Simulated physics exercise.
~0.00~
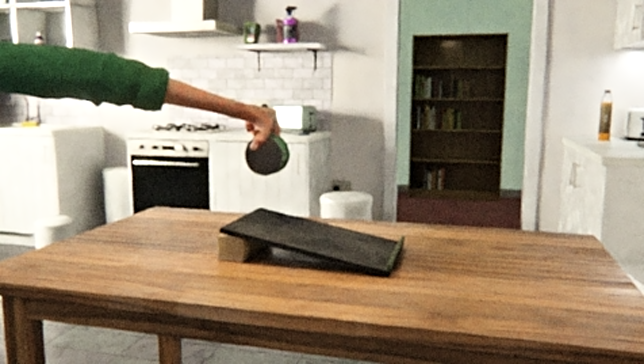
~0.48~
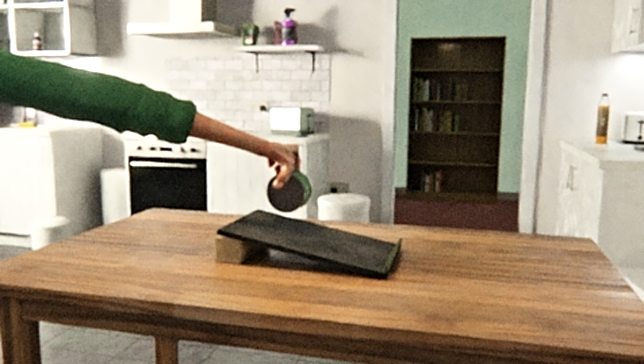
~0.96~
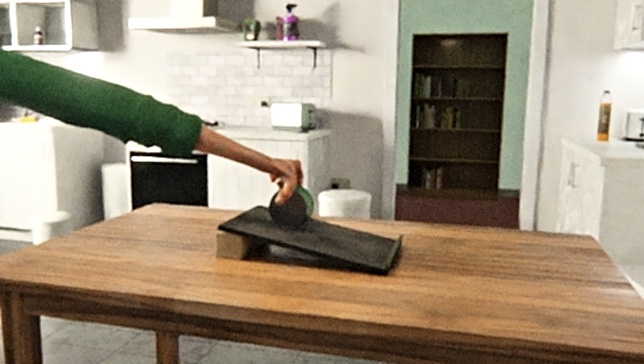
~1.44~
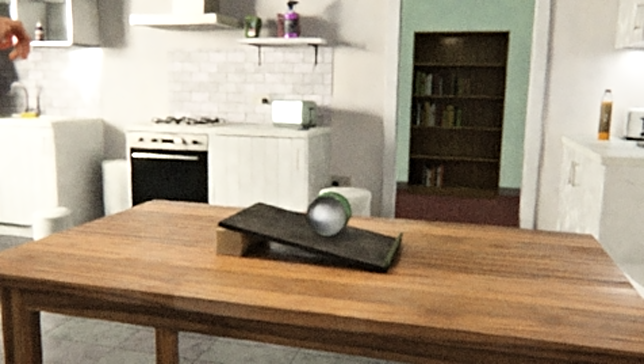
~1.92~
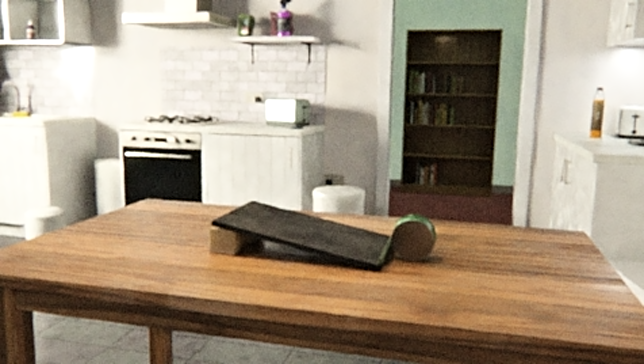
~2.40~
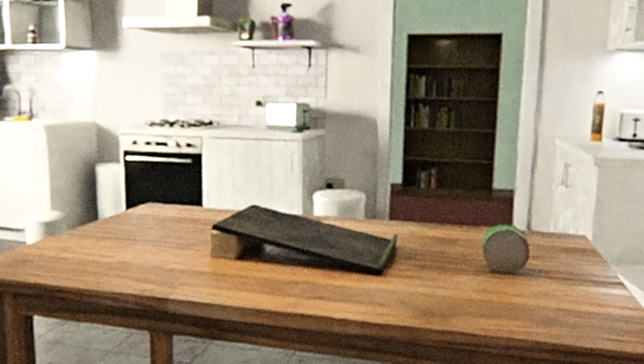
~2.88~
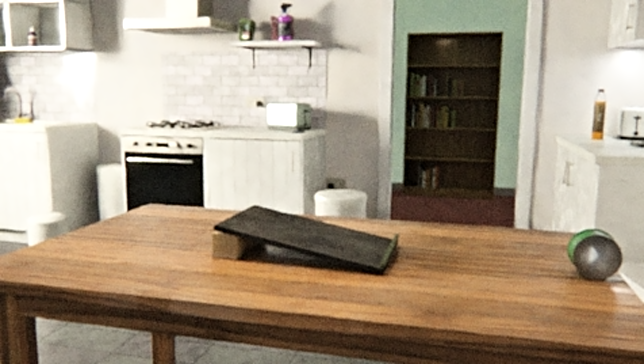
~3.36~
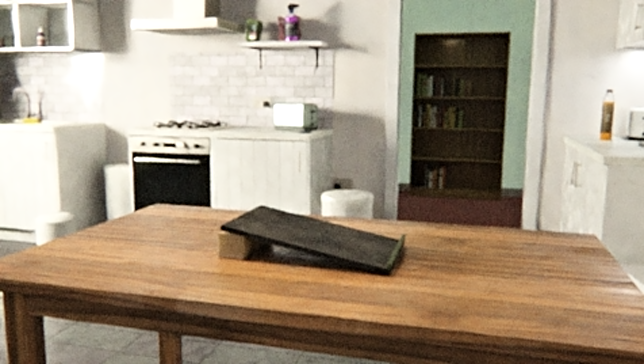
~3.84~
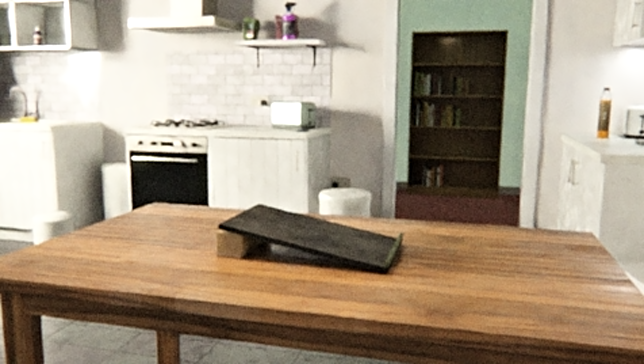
In a kitchen, a hand lowered a round green tub onto a dark sloping board on a wooden table and let go, and the tub rolled down to the right, crossed the tabletop and went out of sight, leaving the board in place.
